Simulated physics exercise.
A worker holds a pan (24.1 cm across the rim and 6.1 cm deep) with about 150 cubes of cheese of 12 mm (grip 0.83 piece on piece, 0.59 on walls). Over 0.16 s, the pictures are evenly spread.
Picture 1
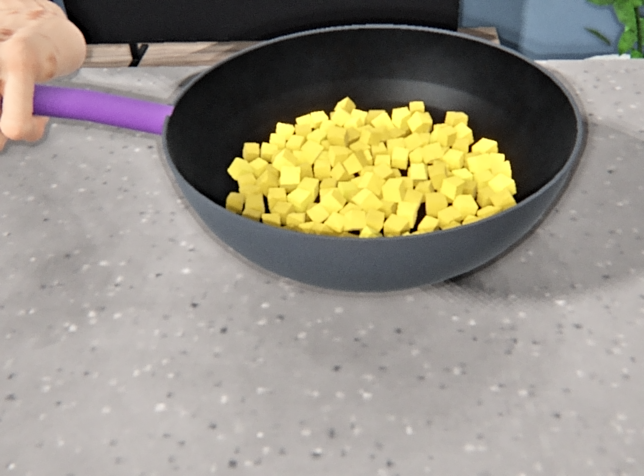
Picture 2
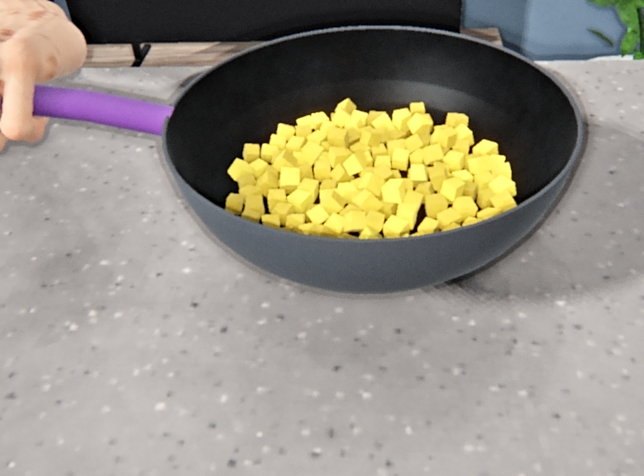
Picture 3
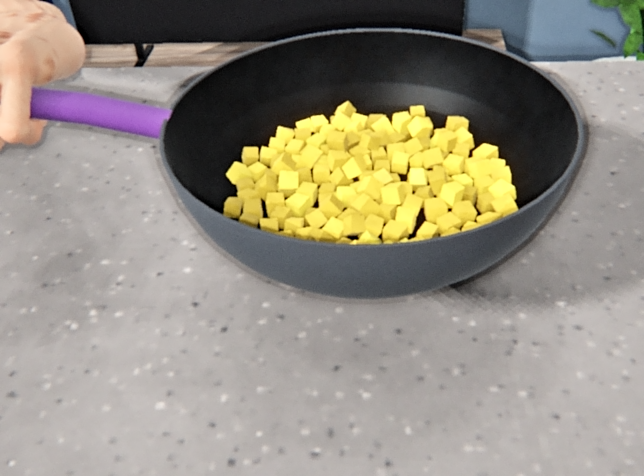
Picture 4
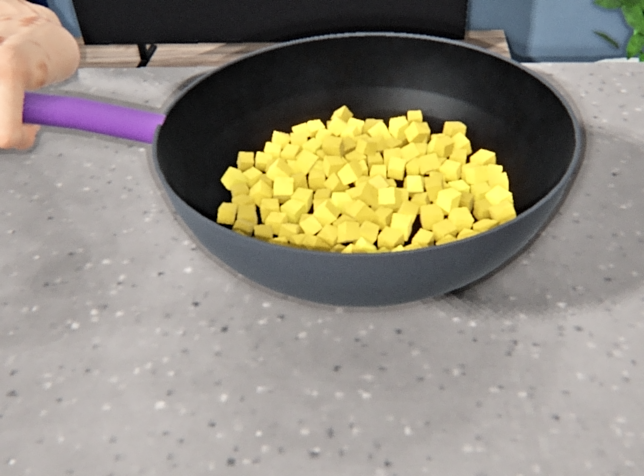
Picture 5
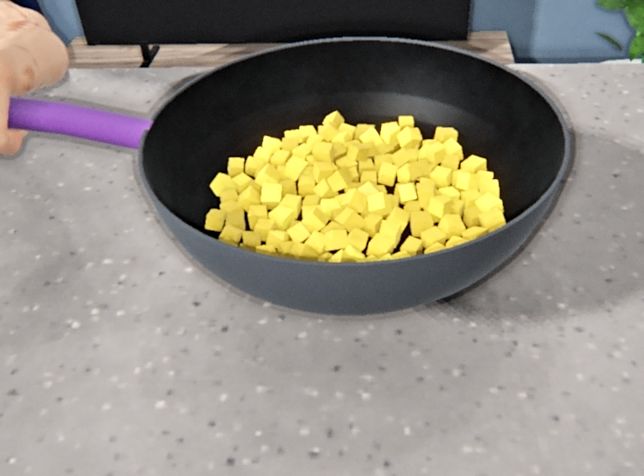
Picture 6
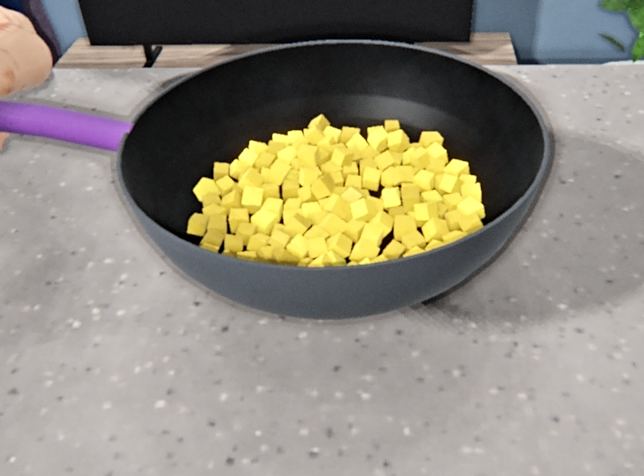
We see a hand at the left holding the purple handle of a dark pan heaped with small yellow cubes on a speckled gray countertop; the pan barely moves at first, then shifts slightly toward the viewer and left.
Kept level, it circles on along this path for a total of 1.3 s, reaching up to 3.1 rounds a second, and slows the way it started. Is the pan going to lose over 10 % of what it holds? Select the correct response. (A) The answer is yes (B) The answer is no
The answer is no (B).
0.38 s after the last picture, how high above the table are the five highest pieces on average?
Estimate: Near 13 cm.
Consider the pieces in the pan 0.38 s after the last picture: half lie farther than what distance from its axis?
Distance: Roughly 6.0 cm.
Then, 0.38 s after the last picture, pan 100 %; middle of the pieces not yet landed near (329, 190).
Then, 0.70 s after the last picture, pan 100 %; middle of the pieces not yet landed near (333, 193).
Then, 1.00 s after the last picture, pan 100 %; middle of the pieces not yet landed near (346, 192).
Then, 1.28 s after the last picture, pan 100 %; middle of the pieces not yet landed near (318, 184).
In the end, pan 100 %.
